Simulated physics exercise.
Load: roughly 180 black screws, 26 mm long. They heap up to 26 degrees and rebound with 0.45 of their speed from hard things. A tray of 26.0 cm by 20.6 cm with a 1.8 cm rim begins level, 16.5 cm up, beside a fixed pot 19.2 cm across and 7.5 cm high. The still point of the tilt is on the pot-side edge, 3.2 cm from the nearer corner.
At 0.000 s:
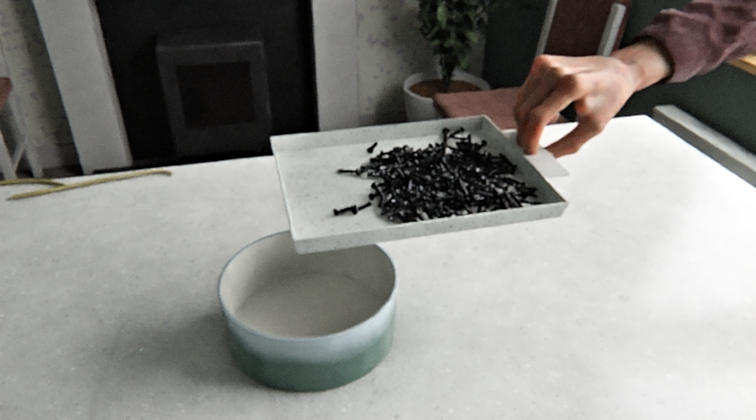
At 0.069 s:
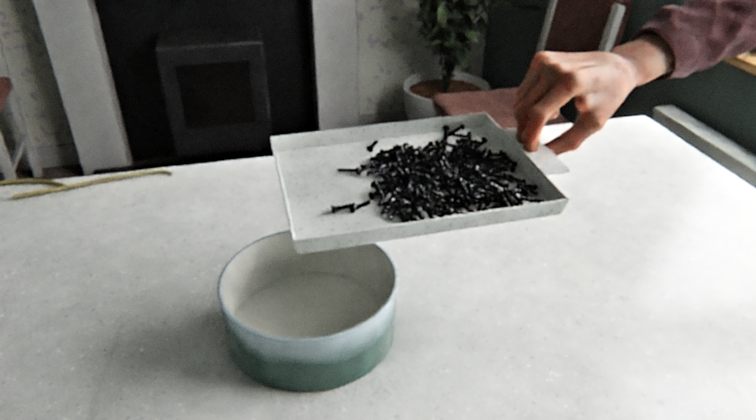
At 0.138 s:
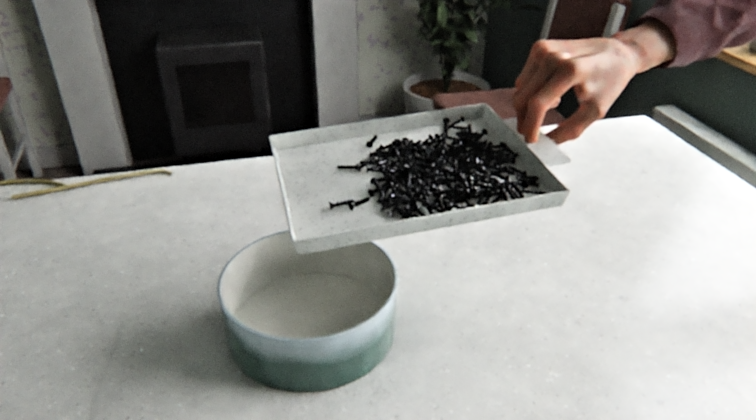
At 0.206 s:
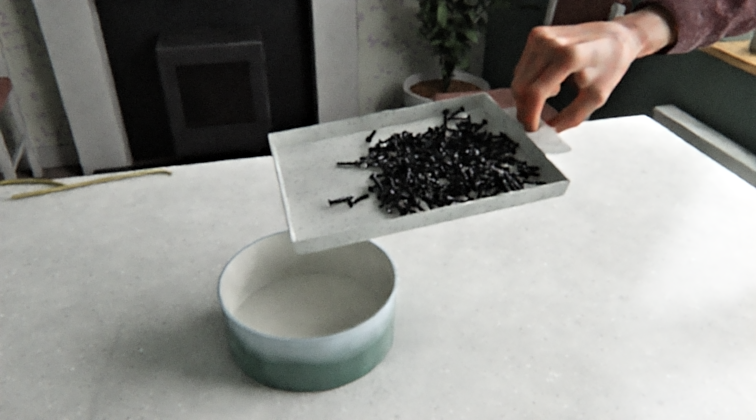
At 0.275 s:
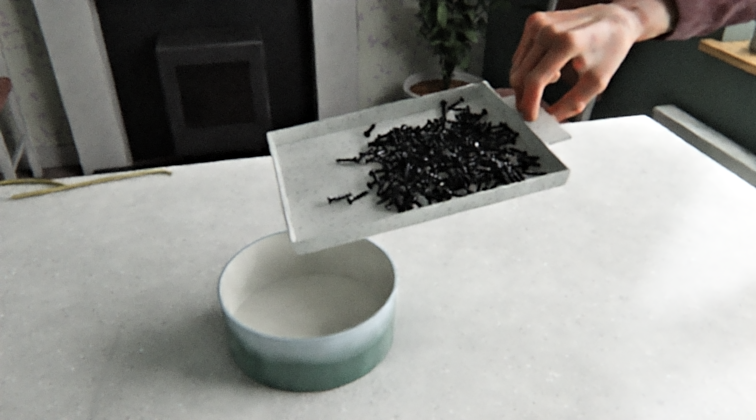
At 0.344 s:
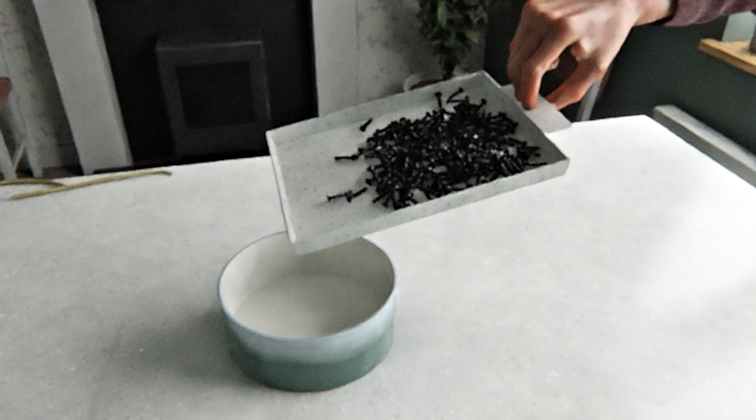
To begin with, a hand at the right holds a pale, shallow tray of small black screws level above a light tabletop, over a green-and-white round pot. The hand then raises the tray's right side little by little, so it slants down toward the left, while the screws stay heaped together.
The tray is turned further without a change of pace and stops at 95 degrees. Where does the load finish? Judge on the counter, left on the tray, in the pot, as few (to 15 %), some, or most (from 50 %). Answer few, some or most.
Counter: Some, tray: Few, pot: Most.
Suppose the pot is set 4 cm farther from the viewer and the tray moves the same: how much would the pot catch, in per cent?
In that case some 30 per cent.
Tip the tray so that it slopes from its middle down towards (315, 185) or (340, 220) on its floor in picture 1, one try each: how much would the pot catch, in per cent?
About 75 and 20 per cent.
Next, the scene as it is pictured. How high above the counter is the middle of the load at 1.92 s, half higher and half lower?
Some 18 cm.
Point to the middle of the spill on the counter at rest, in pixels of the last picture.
At about (211, 411).
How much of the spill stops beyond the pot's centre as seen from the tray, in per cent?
Roughly 100 per cent.
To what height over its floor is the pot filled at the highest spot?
Some 2.5 cm.
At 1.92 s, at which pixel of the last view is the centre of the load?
Near (260, 227).
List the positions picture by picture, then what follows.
Tray tilt 0 degrees, front corners at (297, 237) and (564, 201); middle of the pieces at (438, 170); pot at (308, 277), in the first frame.
Tray tilt 1 degrees, front corners at (297, 237) and (564, 198); middle of the pieces at (438, 168), in the second frame.
Tray tilt 3 degrees, front corners at (296, 238) and (565, 189), lowest corner left front; middle of the pieces at (438, 162), in the third frame.
Tray tilt 6 degrees, front corners at (295, 238) and (565, 179), lowest corner left front; middle of the pieces at (437, 156), in the fourth frame.
Tray tilt 9 degrees, front corners at (294, 239) and (565, 169), lowest corner left front; middle of the pieces at (436, 149), in the fifth frame.
Tray tilt 12 degrees, front corners at (293, 240) and (565, 158), lowest corner left front; middle of the pieces at (435, 142); pot at (308, 277). The tray's pace is about 40 degrees a second, in the sixth frame.
Then, at 1.29 s, tilt 50 degrees; the tray holds 95 %, the pot 0 %.
After 1.92 s, tilt 76 degrees; the tray holds 60 %, the pot 15 %.
Then, at 2.59 s, tilt 95 degrees; the tray holds 0 %, the pot 65 %.
In the end, at 3.6 s, counter 35 %, tray 0 %, pot 65 %.
